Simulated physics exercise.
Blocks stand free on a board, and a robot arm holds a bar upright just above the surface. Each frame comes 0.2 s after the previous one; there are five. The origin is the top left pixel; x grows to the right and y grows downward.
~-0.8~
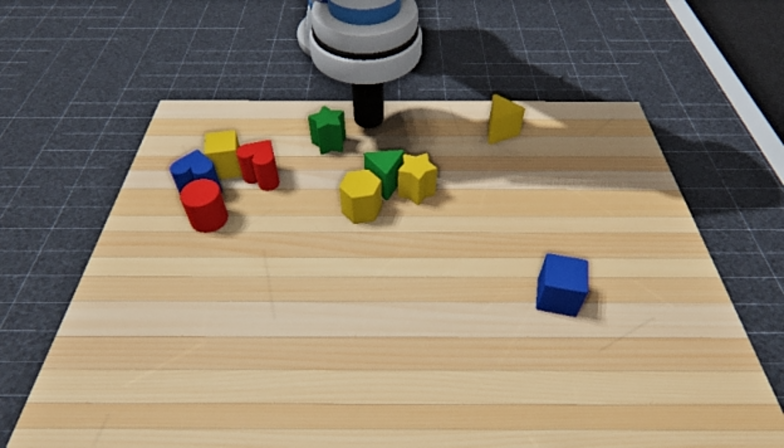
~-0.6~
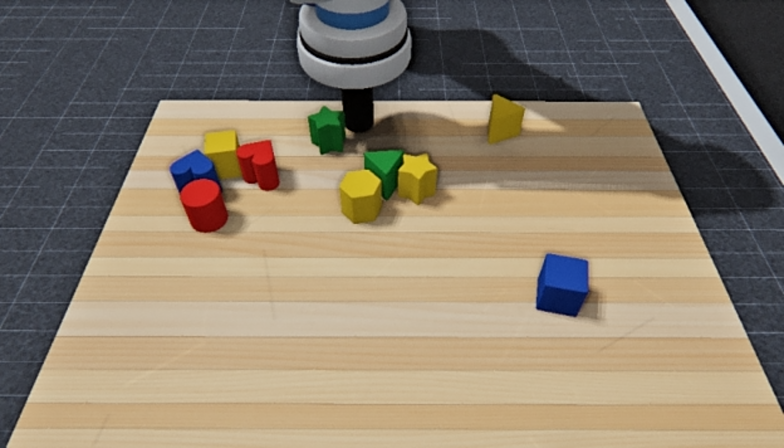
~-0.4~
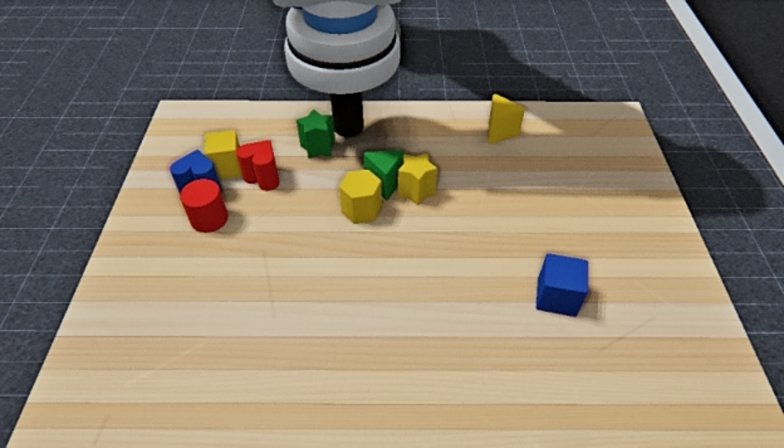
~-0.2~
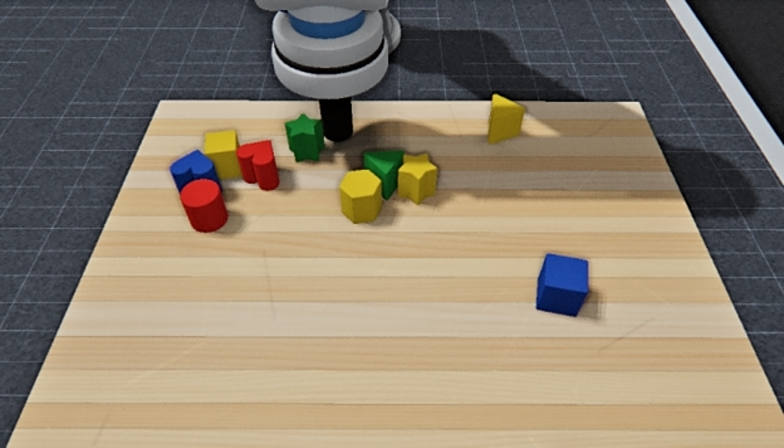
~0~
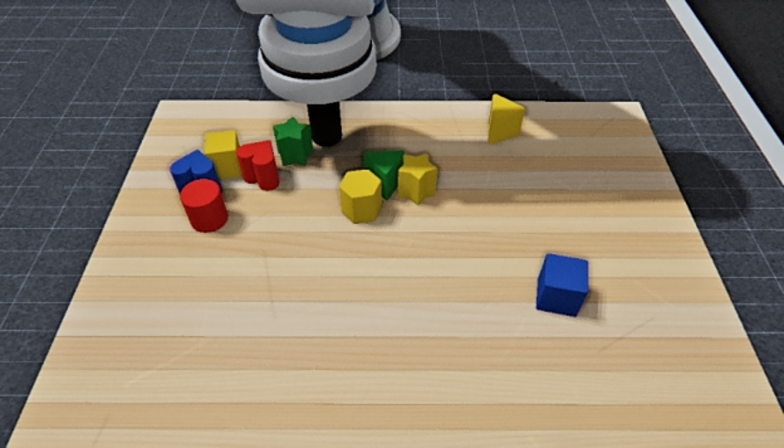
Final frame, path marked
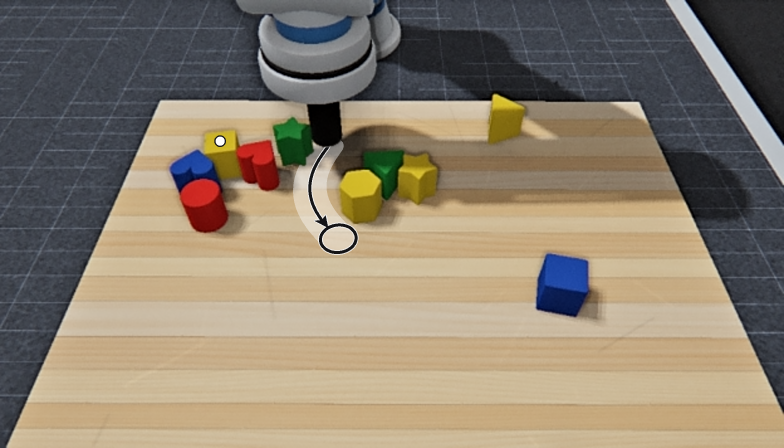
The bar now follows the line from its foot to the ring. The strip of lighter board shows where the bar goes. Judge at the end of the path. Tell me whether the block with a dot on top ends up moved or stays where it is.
Well, the block with a dot on top holds its place.
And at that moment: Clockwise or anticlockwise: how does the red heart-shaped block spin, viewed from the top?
Seen from above, its turn is counter-clockwise.
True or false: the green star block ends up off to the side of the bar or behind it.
It is true.
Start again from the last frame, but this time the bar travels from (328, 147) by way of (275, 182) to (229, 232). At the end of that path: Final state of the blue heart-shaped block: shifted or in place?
That block will leave its spot.
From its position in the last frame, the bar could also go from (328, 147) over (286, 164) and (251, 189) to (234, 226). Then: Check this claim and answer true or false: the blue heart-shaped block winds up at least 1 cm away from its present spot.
Verdict: True.
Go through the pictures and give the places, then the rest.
Bar's lower end at (369, 120); yellow square at (220, 141); red heart-shaped block at (257, 151); green star block at (327, 116), in the first frame.
Bar at (359, 124); blocks still, in the second frame.
Bar at (349, 129); green star block at (315, 120), in the third frame.
Bar at (338, 133); green star block at (303, 124), in the fourth frame.
Bar at (327, 138); yellow square at (220, 141); red heart-shaped block at (257, 151); green star block at (291, 128), in the fifth frame.
Drawn move, from (328, 147) through (312, 175) and (314, 208) to (338, 238); the dot is on the yellow square.
On the path given first. One third of the way, bar at (310, 167); red heart-shaped block at (252, 152), turned 20° anticlockwise; green star block at (278, 135), turned 60° clockwise.
Two thirds of the way, bar at (313, 200); red heart-shaped block at (252, 152), turned 20° anticlockwise; green star block at (278, 135), turned 60° clockwise.
At the end, bar at (337, 230); yellow square still; red heart-shaped block at (252, 152), turned 20° anticlockwise; green star block at (278, 135), turned 60° clockwise.
